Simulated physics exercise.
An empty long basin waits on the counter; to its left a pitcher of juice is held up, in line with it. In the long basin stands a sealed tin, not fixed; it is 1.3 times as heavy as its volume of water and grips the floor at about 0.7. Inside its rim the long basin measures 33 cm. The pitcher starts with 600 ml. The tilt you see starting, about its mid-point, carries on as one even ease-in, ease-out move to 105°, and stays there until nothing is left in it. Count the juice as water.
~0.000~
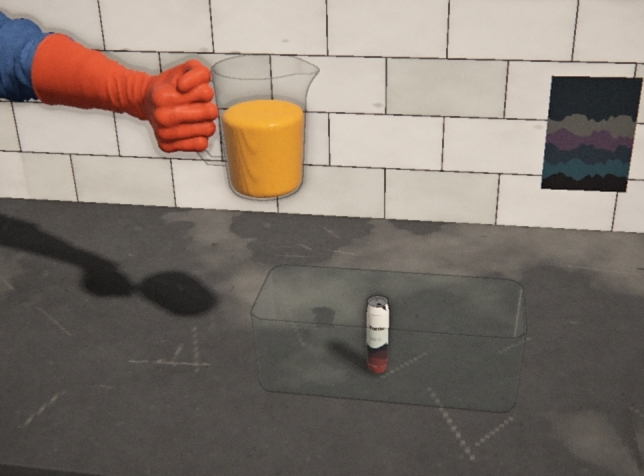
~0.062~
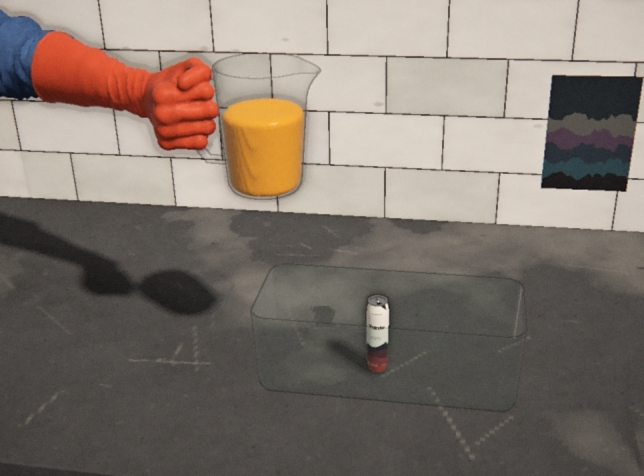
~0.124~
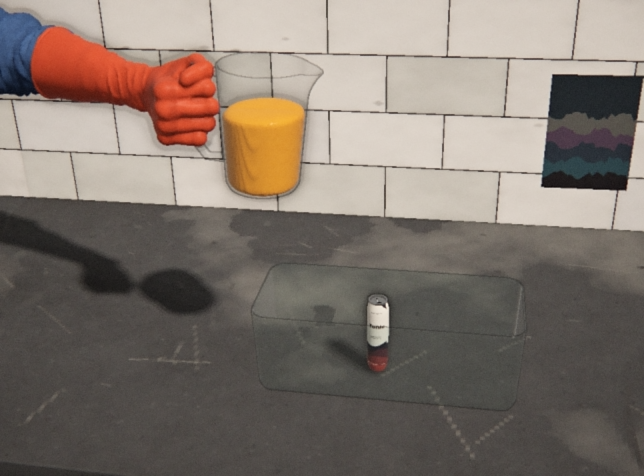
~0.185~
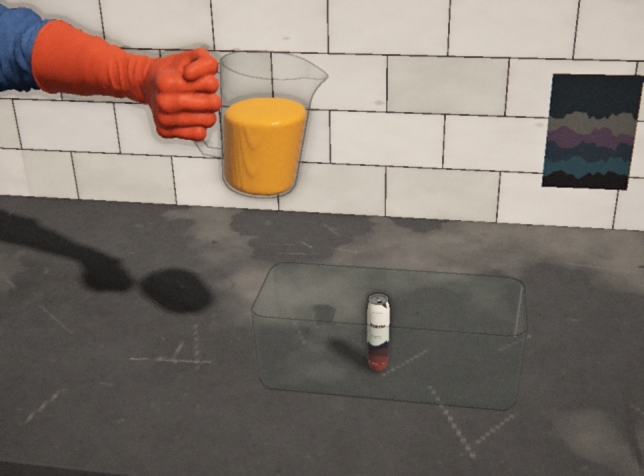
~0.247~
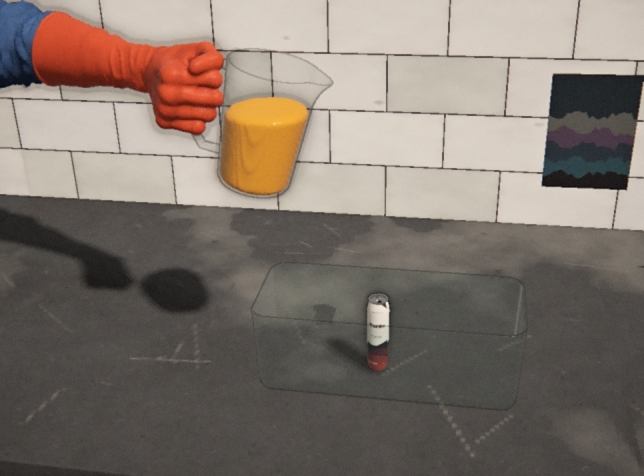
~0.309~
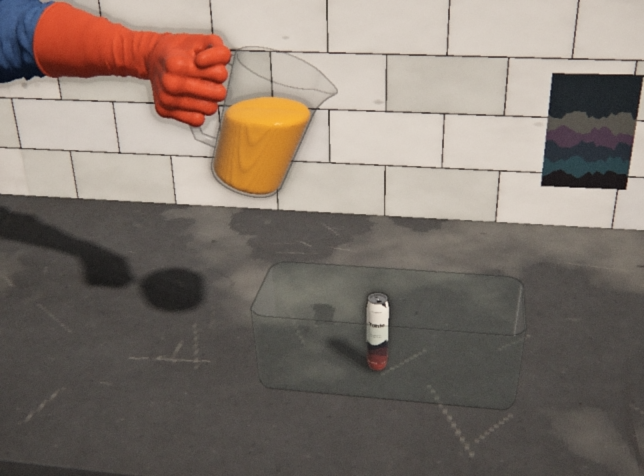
The video shows a red-gloved hand holding a clear pitcher of orange juice to the left above an empty transparent basin with a small tin standing at it, then gradually tilting the pitcher to the right.
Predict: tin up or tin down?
It remains upright.
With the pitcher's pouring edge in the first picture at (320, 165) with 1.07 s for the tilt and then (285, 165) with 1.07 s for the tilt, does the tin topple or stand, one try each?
First it topples; then it keeps standing.
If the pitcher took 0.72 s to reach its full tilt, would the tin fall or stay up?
The tin stays up.
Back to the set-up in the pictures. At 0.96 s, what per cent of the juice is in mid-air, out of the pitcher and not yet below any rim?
Some 34 per cent.
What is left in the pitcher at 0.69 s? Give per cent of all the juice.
Near 92 in a hundred.
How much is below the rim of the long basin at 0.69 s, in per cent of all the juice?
Some 0 per cent.
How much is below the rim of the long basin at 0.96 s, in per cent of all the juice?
Near 32 in a hundred.
After 0.69 s the tilt is 75° and 91 per cent is still to pour; the tin stands where it began.
After 0.96 s the tilt is 103° and 35 per cent is still to pour; the tin stands where it began.
After 1.25 s the tilt is 105° and 3 per cent is still to pour; the tin stands where it began.
After 1.57 s the tilt is 105° and 0 per cent is still to pour; the tin stands where it began.
In the end the tin stands where it began.
